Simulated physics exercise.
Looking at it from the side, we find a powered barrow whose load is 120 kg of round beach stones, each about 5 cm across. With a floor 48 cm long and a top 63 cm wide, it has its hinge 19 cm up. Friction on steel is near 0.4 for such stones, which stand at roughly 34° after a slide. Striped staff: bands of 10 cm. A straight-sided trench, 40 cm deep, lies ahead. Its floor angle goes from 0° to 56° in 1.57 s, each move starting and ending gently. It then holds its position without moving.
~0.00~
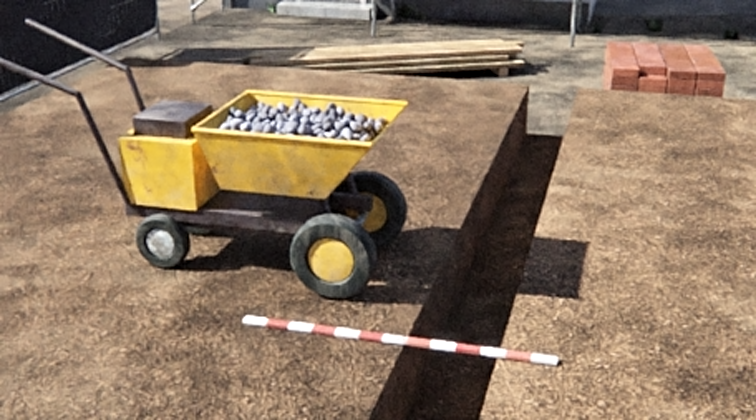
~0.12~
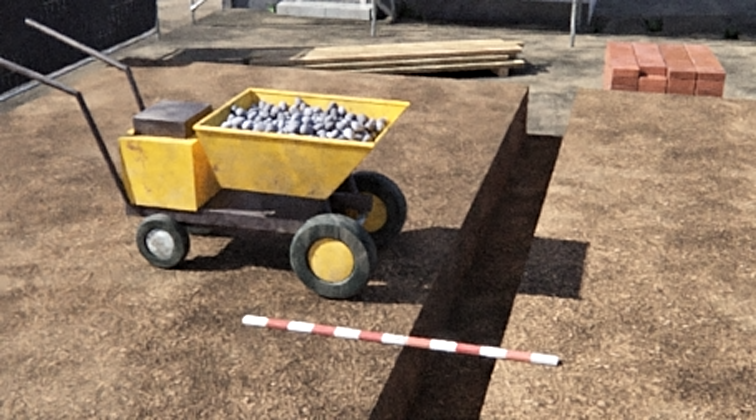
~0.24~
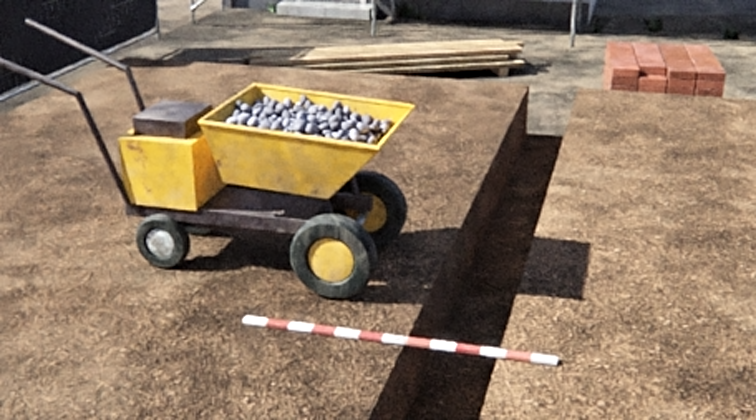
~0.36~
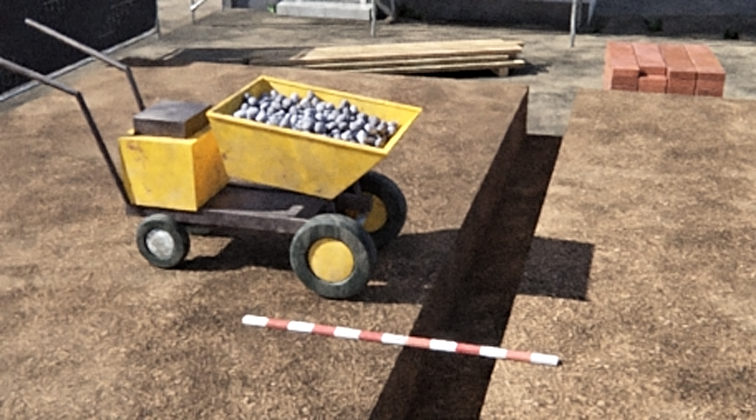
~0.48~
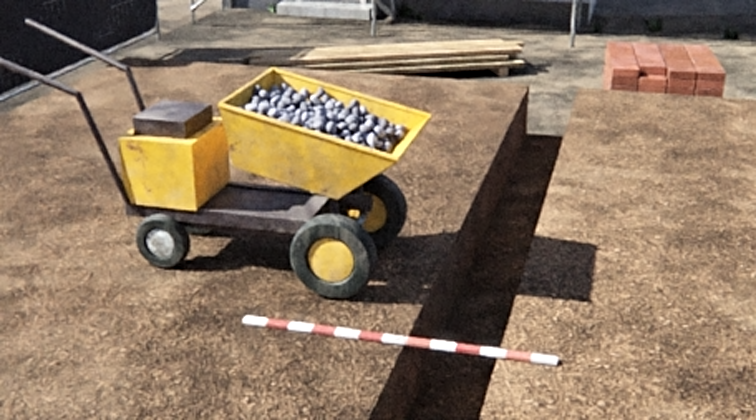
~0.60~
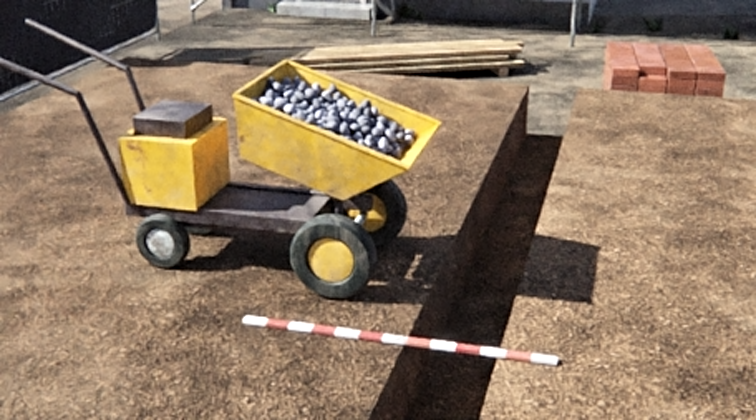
A yellow barrow's tray of round grey stones tilts gradually forward to the right beside a trench.
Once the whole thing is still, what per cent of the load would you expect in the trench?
I would expect about 58 per cent.
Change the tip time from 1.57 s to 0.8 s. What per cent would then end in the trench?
Something close to 50 per cent.
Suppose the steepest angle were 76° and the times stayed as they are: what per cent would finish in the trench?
The trench would hold about 60% of it.
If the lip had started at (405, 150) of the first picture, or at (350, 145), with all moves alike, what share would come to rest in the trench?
Around 30 and then 75 percent.
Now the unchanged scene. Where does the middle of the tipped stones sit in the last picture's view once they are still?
(495, 349).
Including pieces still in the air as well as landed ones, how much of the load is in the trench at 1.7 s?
By that point it's something like 20 in a hundred.
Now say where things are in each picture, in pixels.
The tray is at 0°, its lip at (372, 145); the top of the load is at (299, 114), in the first frame.
Lip at (374, 146), floor tilted 1°, highest stones at (294, 114); the stones move at 0.1 m/s on average, in the second frame.
The tray is at 4°, its lip at (379, 149); the top of the load is at (278, 109); the stones move at 0.2 m/s on average, in the third frame.
The tray is at 7°, its lip at (388, 153); the top of the load is at (270, 103); the stones move at 0.3 m/s on average, in the fourth frame.
Lip at (398, 160), floor tilted 13°, highest stones at (274, 96); the stones move at 0.4 m/s on average, in the fifth frame.
The tray is at 18°, its lip at (409, 168); the top of the load is at (284, 88); the stones move at 0.4 m/s on average, in the sixth frame.
After 1.2 s the floor is at 47°; 100 % in the tray; the foremost stones are at (456, 197).
After 1.7 s the floor is at 56°; 75 % in the tray, 19 % in the trench, 6 % past the trench; the foremost stones are at (551, 300).
After 2.0 s the floor is at 56°; 50 % in the tray, 29 % in the trench, 20 % past the trench; the foremost stones are at (650, 303).
After 4.0 s the floor is at 56°; 20 % in the tray, 58 % in the trench, 22 % past the trench; the foremost stones are at (735, 316).
